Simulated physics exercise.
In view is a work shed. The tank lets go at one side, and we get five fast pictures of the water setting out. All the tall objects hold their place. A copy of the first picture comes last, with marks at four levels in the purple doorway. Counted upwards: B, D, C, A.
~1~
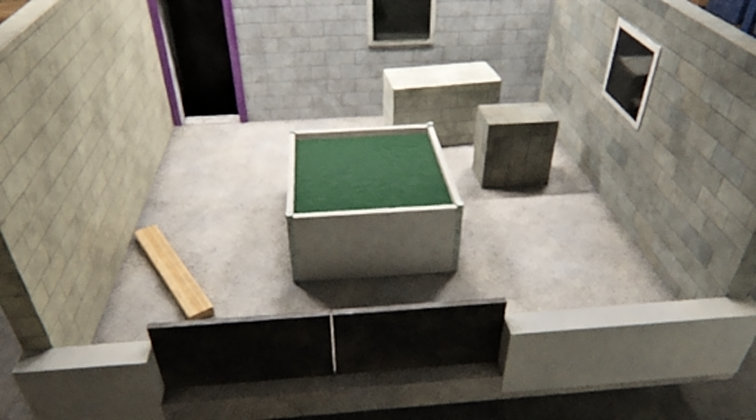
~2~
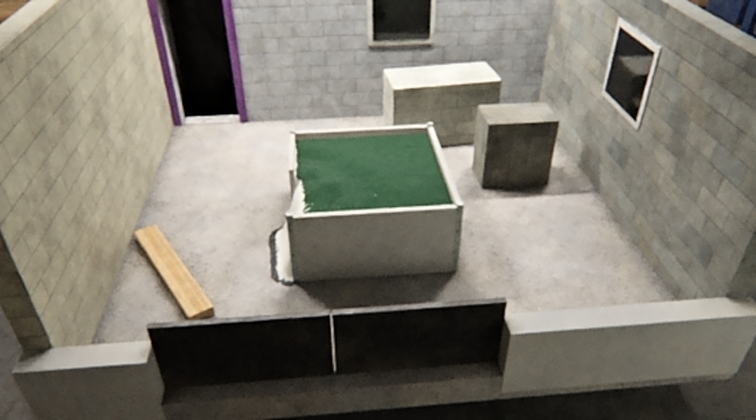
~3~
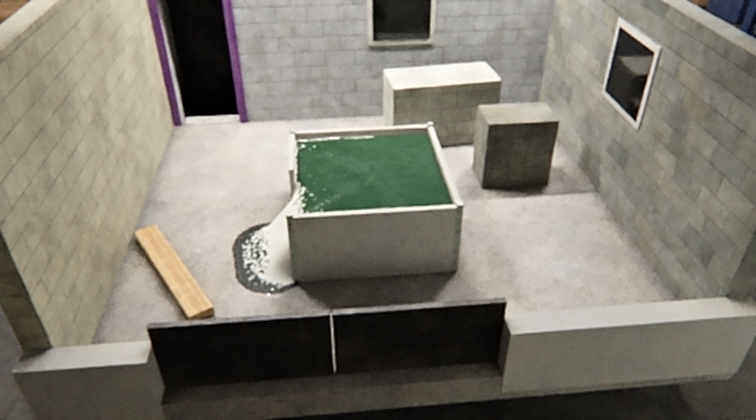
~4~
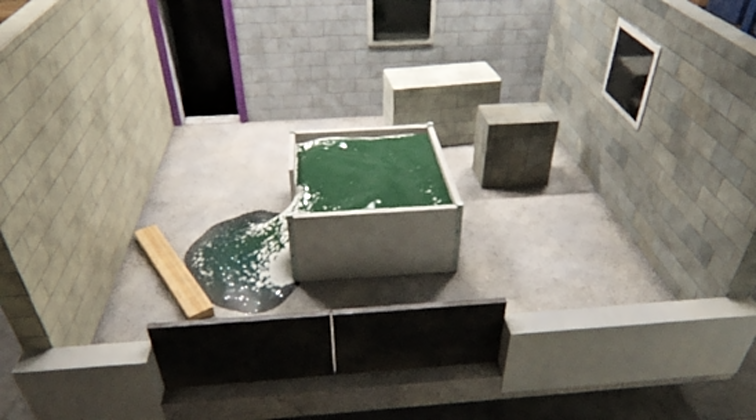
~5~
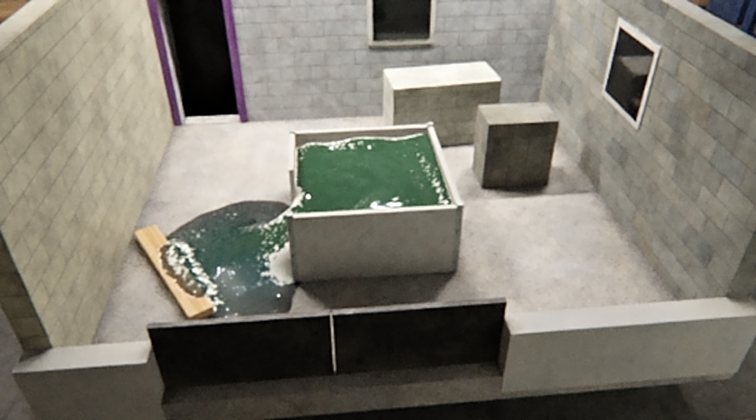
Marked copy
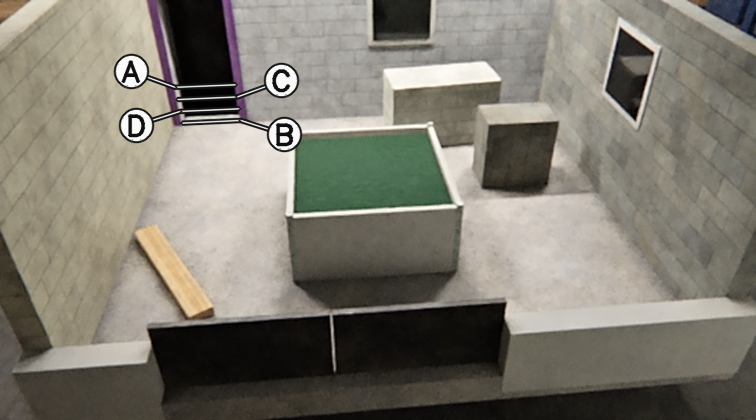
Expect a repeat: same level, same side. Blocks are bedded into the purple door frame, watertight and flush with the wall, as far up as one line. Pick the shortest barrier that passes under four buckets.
Choose D.
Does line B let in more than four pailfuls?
Yes, that goes wrong.
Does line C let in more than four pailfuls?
No, that is safe.
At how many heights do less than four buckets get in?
Three of the four.
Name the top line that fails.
It is B.
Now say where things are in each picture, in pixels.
Water in the tank at rest, its middle at (368, 172); foot of the purple doorway at (212, 124); shut gate at (332, 323).
Water covers 1 % of the ground and shows as far out as (289, 261).
Water covers 3 % of the ground and shows as far out as (251, 231).
Water covers 6 % of the ground and shows as far out as (197, 247).
Water covers 10 % of the ground and shows as far out as (166, 242).
On the marked copy, A at (205, 86); B at (211, 121); C at (207, 98); D at (209, 110); from the bottom up B, D, C, A.
For line A, nothing gets over.
For line B, dozens of bucketfuls pour in.
For line C, nothing gets over.
For line D, a splash gets over, under a bucket.
